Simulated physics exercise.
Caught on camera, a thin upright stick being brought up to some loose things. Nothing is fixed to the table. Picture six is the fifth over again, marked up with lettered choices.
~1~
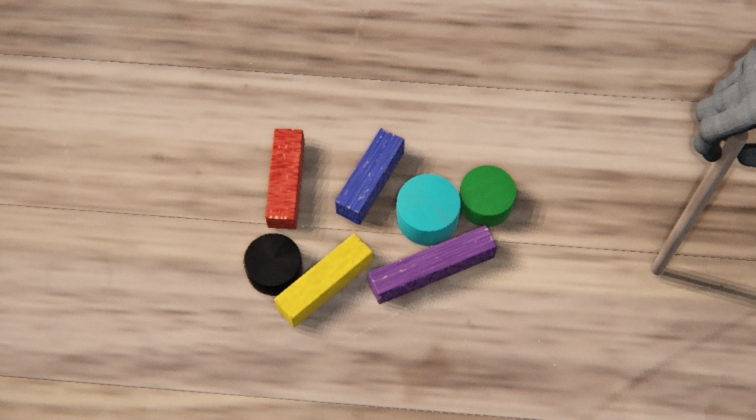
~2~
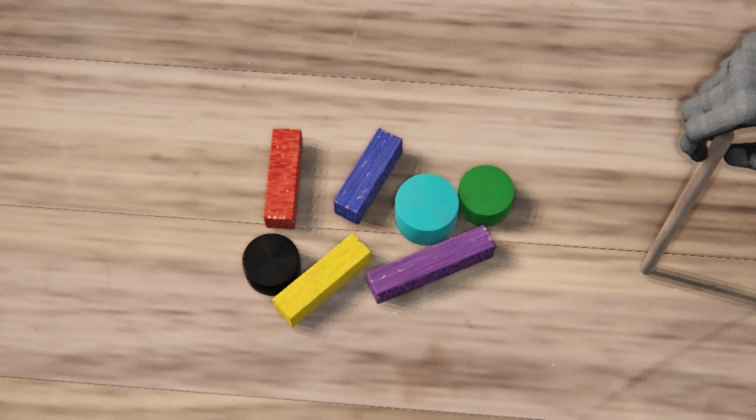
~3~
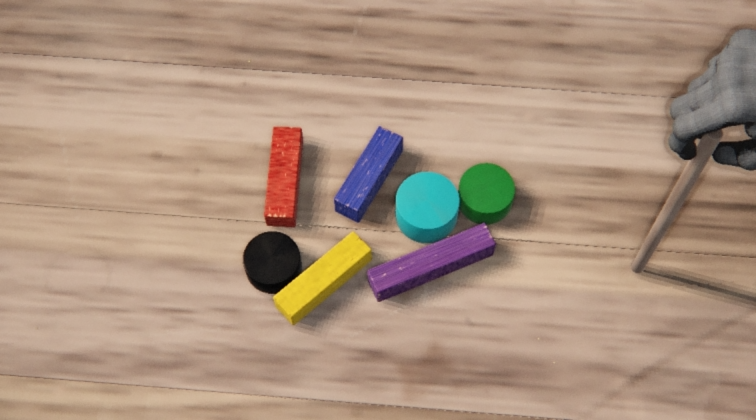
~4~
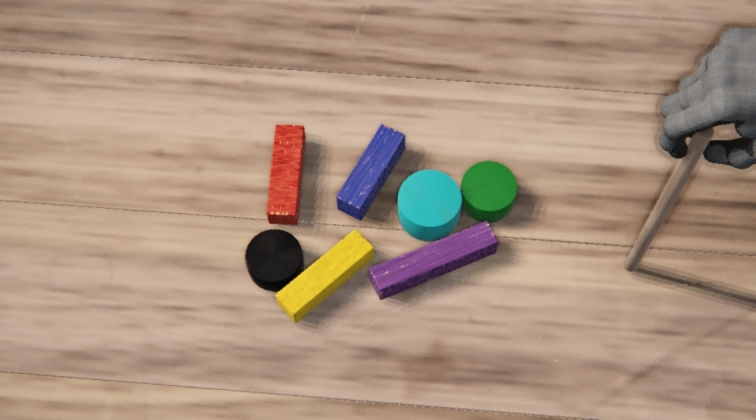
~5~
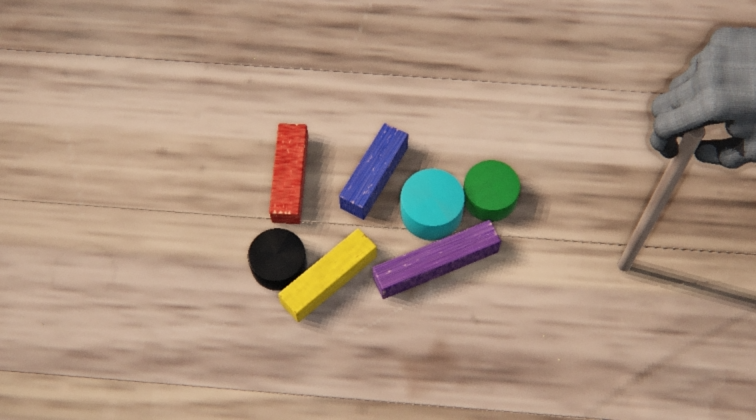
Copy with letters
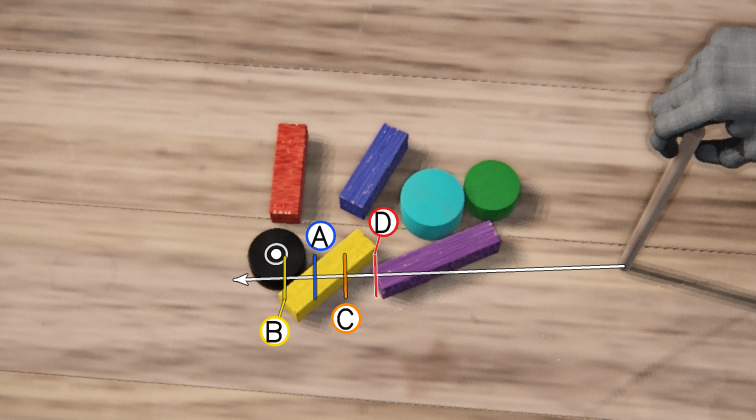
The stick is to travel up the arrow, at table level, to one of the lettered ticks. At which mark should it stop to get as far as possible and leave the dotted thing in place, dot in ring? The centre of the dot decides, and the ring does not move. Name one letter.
The farthest safe stop is C.
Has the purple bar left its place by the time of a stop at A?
By then, yes.
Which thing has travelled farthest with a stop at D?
The purple bar has gone farthest.
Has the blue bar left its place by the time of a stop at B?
No.
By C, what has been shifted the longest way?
It is the purple bar.
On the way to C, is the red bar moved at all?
By then, no.
On the marked copy, A at (315, 278); B at (285, 278); C at (345, 276); D at (376, 275); the arrow from (624, 266) to (235, 280); the white dot at (277, 254).
Following C. Soon after the start, foot of the stick (524, 270).
Later, foot of the stick (423, 274); purple bar (422, 249); turquoise tin (428, 200).
In the end, foot of the stick (345, 277); purple bar (414, 243); yellow bar (319, 266); the dot is still in its ring.
As for the rest, A shifts the dotted thing to (254, 253); B shifts the dotted thing to (232, 239); D keeps the dot in but is short.
